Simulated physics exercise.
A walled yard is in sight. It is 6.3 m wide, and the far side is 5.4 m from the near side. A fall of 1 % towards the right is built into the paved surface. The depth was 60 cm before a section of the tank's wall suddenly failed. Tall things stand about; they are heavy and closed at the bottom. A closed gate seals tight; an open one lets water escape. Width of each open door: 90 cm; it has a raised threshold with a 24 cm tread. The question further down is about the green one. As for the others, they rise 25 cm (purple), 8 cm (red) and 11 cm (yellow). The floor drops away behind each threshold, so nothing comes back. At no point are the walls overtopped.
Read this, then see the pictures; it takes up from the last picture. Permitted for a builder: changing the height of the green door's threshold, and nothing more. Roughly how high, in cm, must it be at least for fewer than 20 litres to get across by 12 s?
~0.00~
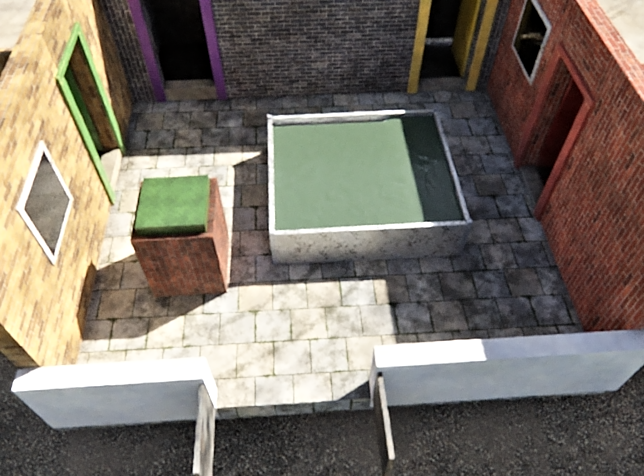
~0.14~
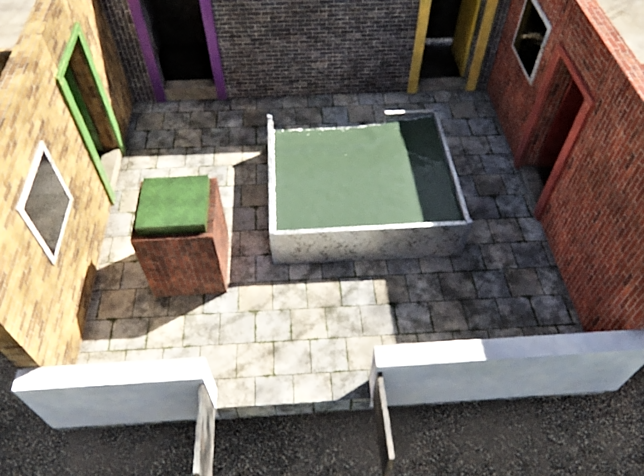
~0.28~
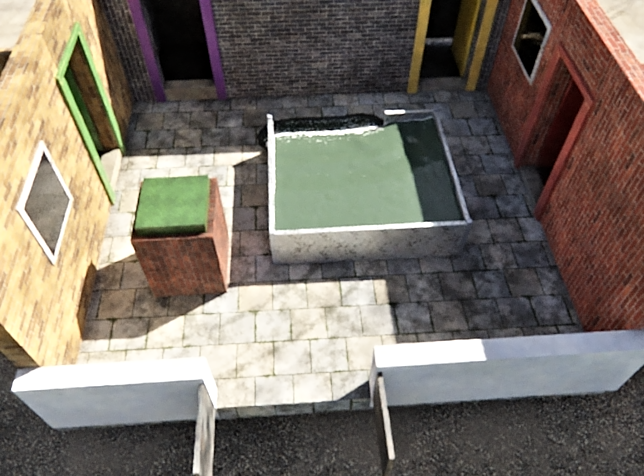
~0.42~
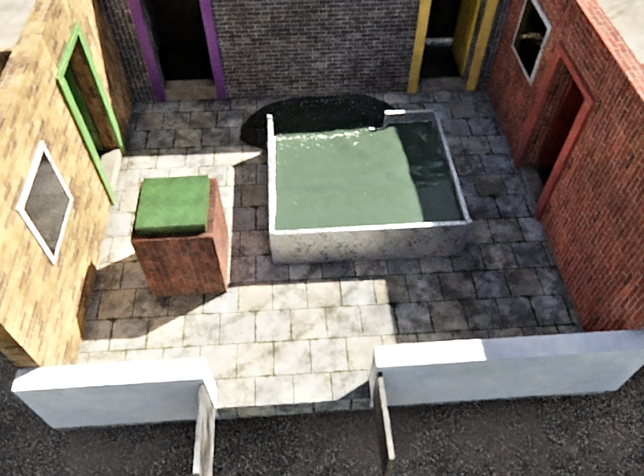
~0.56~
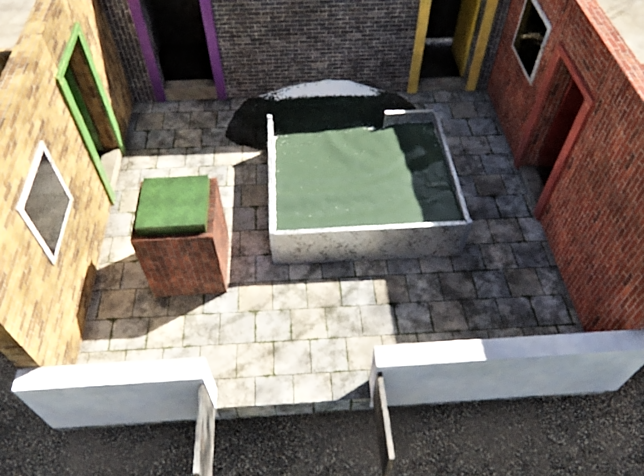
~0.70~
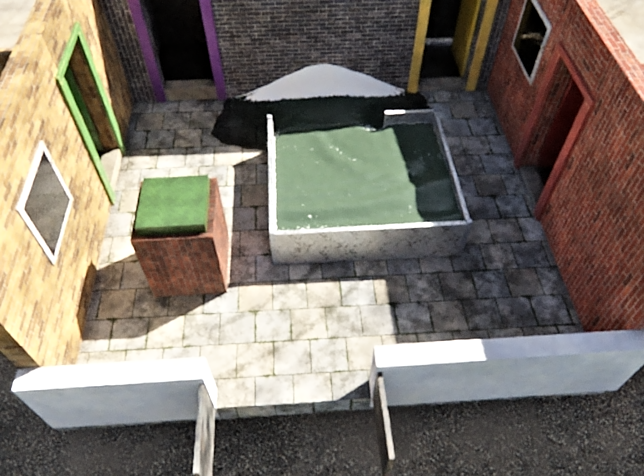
Roughly 13.5 cm is just enough.
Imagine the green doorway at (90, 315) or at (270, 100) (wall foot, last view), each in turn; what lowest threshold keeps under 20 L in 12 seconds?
You'd want about 9.0 cm there first, then about 33 cm.
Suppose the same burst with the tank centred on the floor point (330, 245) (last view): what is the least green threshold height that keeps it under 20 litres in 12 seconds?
Some 10.0 cm.
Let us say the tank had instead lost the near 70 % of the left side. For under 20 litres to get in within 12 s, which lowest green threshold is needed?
You'd want it roughly 24 centimetres tall.
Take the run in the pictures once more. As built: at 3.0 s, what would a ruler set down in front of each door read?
Lab note, cm: Purple 15; red 11; yellow 10; green 20.
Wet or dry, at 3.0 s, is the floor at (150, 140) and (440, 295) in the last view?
First soaked, then untouched.
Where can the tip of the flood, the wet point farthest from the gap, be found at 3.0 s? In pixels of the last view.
The farthest wet point is roughly at (89, 316) in the last view.
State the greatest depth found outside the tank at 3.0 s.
About 36 cm at most.
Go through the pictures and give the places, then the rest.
Still water, 60 cm deep, in the tank at (361, 170); the green door at (97, 126) is dry, in the first picture.
Water pours out on the far side and has run 0.3 m, to a hidden place; about 10 cm deep outside, 60 cm at the back, in the second picture.
The gap is on the far side, the front 0.8 m out at a hidden place; the back of the tank holds 60 cm, in the third picture.
Water pours out on the far side and has run 1.3 m, to (336, 98); about 9 cm deep outside, 60 cm at the back, in the fourth picture.
Water pours out on the far side and has run 1.4 m, to (389, 94); about 10 cm deep outside, 60 cm at the back, in the fifth picture.
Water pours out on the far side and has run 1.5 m, to (413, 93); about 11 cm deep outside, 56 cm at the back; the green door at (97, 126), 3.3 m from the gap, is still 2.1 m from the nearest water, in the sixth picture.
After 1.4 s water covers 15 % of the floor, deepest (48 cm) near (319, 101); it has not reached the green door.
After 3.0 s water covers 50 % of the floor, deepest (36 cm) near (133, 108); 20 cm at the green door, 1 litre in over its 16 cm threshold.
After 12.0 s water covers 95 % of the floor, deepest (14 cm) near (584, 365); 4 cm at the green door, 9 litres in over its 16 cm threshold.
At the green door as built, the water arrived by 2.2 s and peaked near 20 cm at 3.2 s.
With a threshold of 11 cm, 37 litres would have come in within the 12 s; with 15 cm, 13 litres. So under 20 litres takes about 13.5 cm.
